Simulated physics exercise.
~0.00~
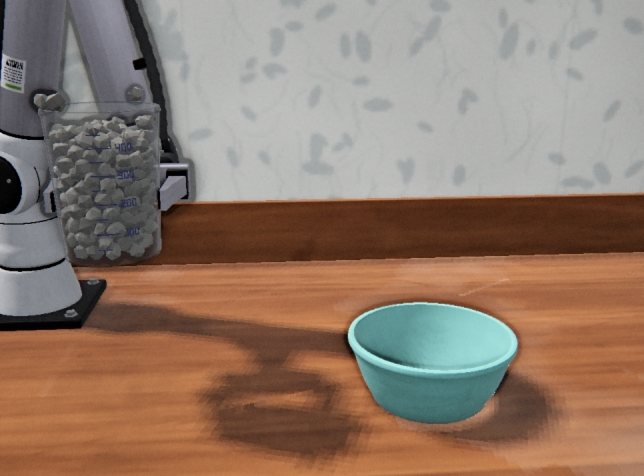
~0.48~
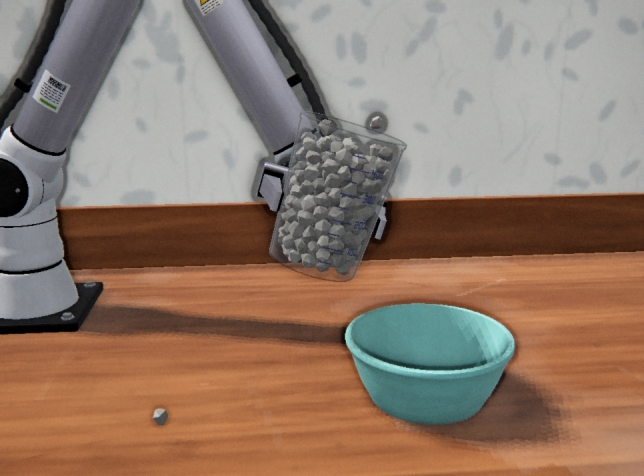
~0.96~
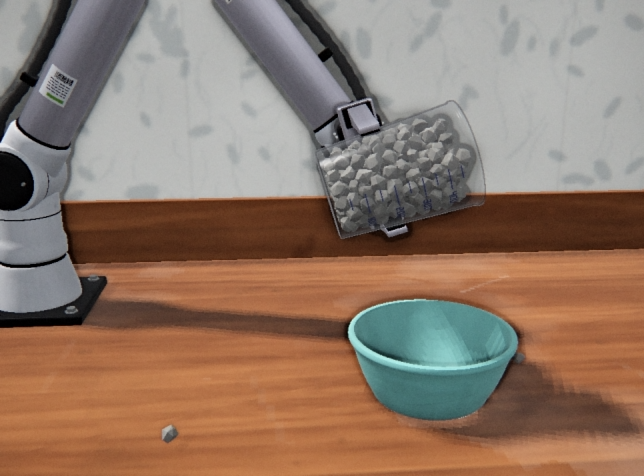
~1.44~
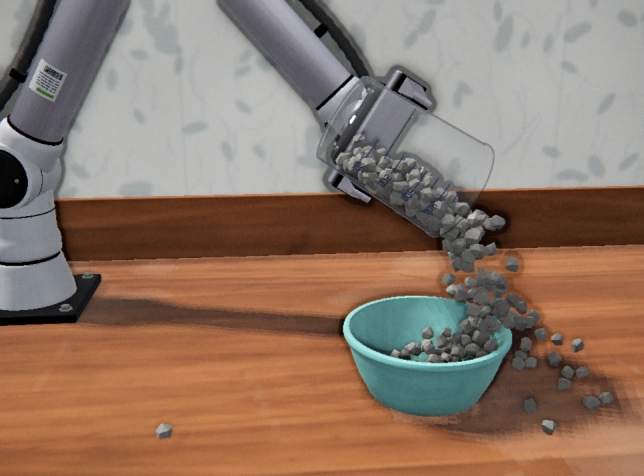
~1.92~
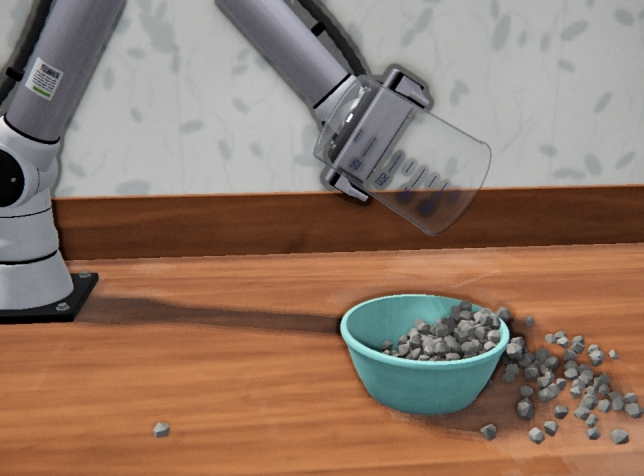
A robot arm holding a clear tumbler heaped with small gray pebbles swings it to the right across a wooden table, toward a teal bowl. One pebble drops onto the table at the left as the tumbler leans. The arm tips the tumbler onto its side above the bowl, then turns it further until its mouth points down. Pebbles pour out in a stream, many landing in the bowl while others scatter past its right rim. The arm holds the emptied tumbler still, with most of the pebbles piled in the bowl and the rest strewn on the table.
